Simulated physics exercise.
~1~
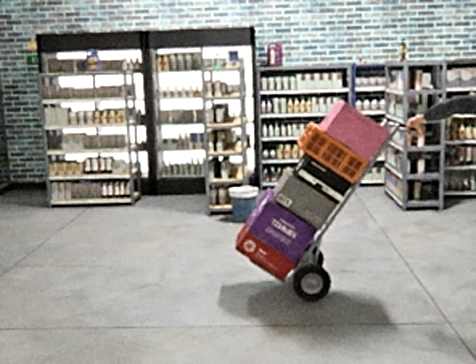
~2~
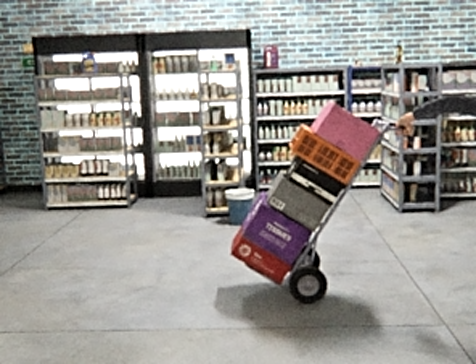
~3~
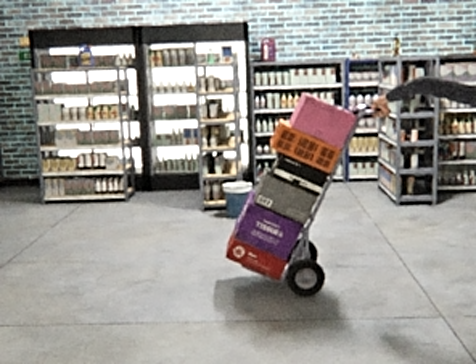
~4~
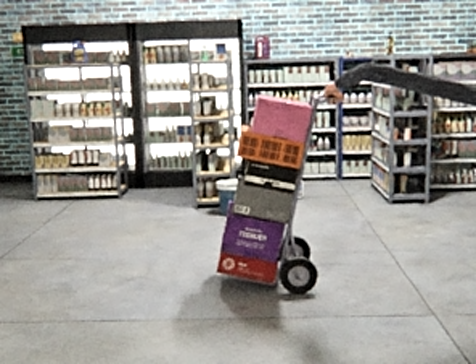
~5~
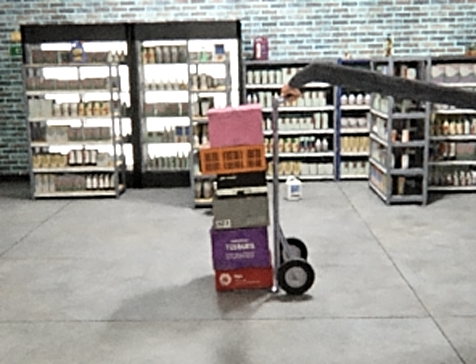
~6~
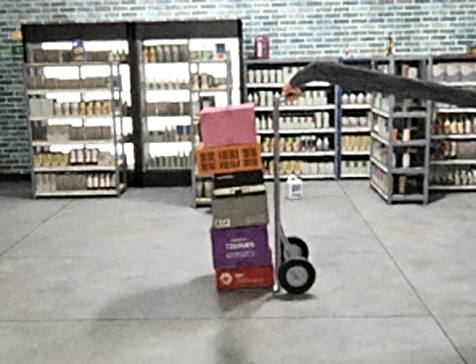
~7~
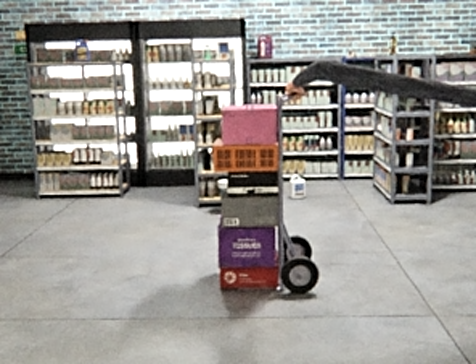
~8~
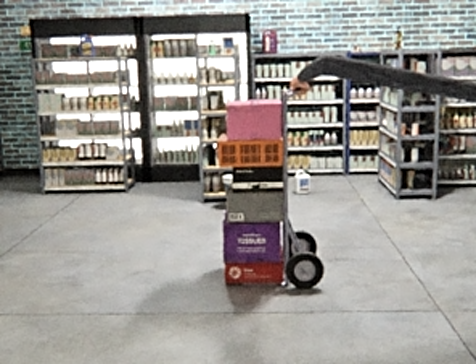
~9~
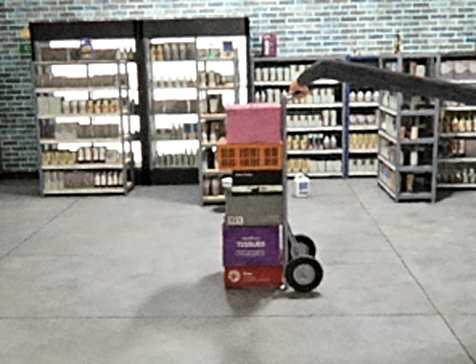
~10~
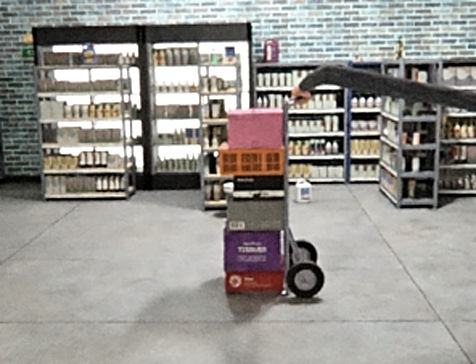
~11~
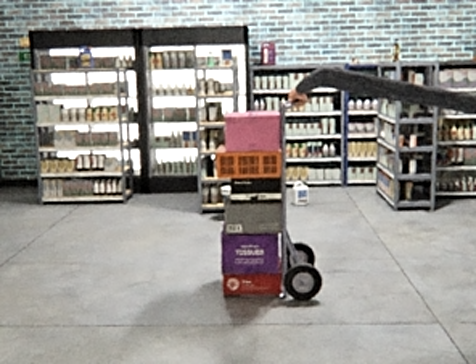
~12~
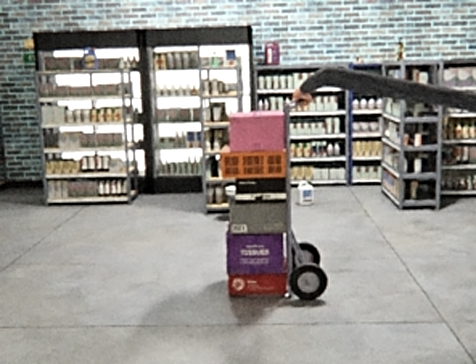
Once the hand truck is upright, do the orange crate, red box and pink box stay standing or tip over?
All three stay standing. The orange crate, the red box and the pink box are still in the stack on the upright truck at the end.
A loaded hand truck swings upright under a person's hand, and its stack stays standing.
